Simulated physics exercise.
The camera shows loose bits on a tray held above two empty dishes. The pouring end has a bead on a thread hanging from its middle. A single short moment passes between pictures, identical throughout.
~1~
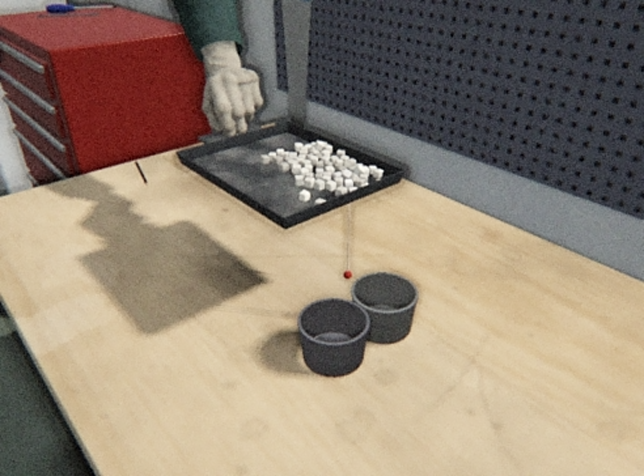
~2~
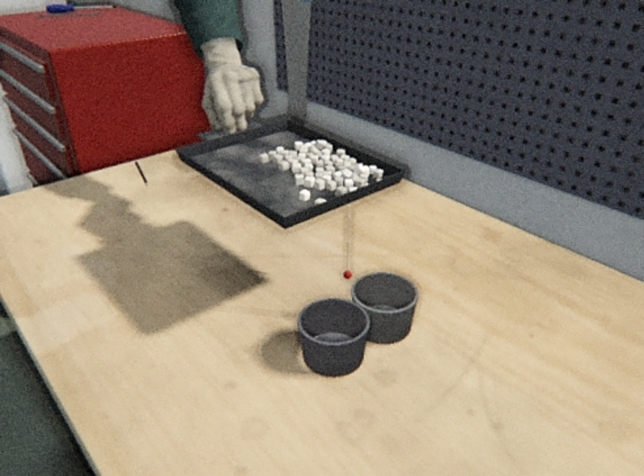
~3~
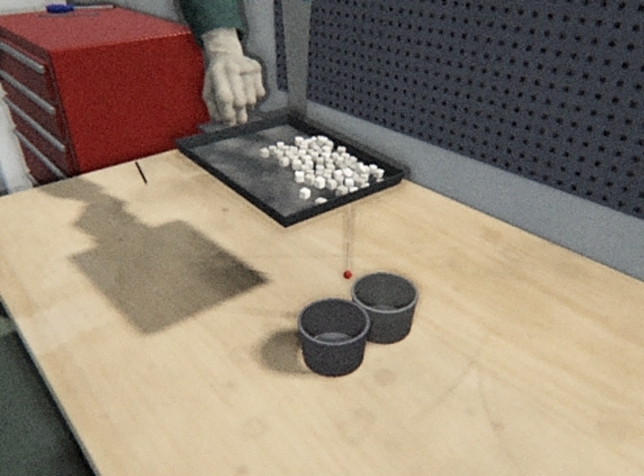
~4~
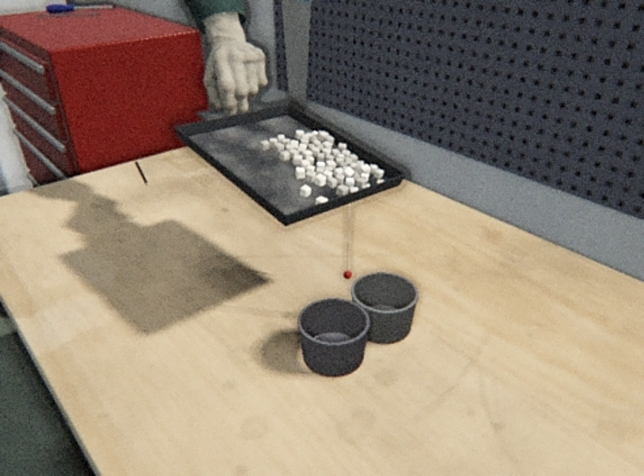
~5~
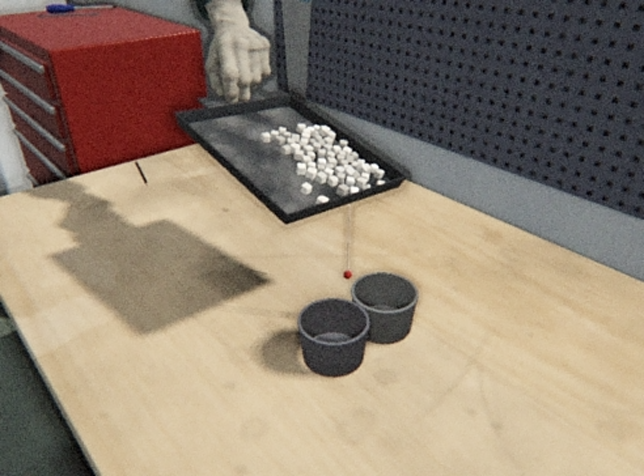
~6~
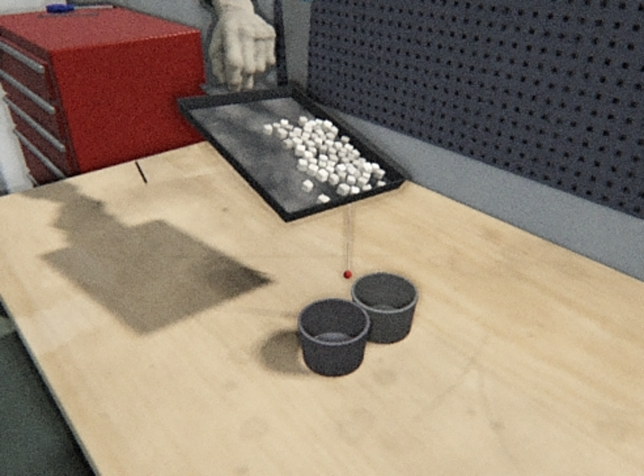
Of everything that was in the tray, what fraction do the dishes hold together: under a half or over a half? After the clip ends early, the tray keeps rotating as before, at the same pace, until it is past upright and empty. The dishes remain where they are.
Watching it, the dishes let slip most of it.
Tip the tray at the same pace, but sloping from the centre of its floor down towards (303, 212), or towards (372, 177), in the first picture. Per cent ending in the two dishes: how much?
Case one 40 %; case two 10 %.
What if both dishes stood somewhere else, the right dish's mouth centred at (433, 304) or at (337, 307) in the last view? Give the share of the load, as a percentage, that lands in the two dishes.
20 and 0 in a hundred.
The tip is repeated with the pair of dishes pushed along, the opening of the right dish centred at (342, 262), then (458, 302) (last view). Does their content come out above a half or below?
At place one the minor share; at place two the minor share.
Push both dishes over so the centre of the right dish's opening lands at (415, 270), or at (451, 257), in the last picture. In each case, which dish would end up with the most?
Well, first the one further right, then the one further left.
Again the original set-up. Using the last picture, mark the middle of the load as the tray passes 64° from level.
Somewhere about (366, 163).
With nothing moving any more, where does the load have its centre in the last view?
Once it all stops, the middle lies near (437, 307).
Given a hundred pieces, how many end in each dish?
Left 0 per cent, right 30 per cent.
Shortly afterwards, tray tipped steeply; the whole lot on the tray.
Next, tray tipped past a quarter turn; all but a few on the tray; only a few in the right dish; only a few in the air.
Some moments later, tray tipped past a quarter turn; near a quarter in the right dish; the bulk outside both.
In the end, tray tipped past a quarter turn; none at all in the left dish; near a quarter in the right dish; the bulk outside both.
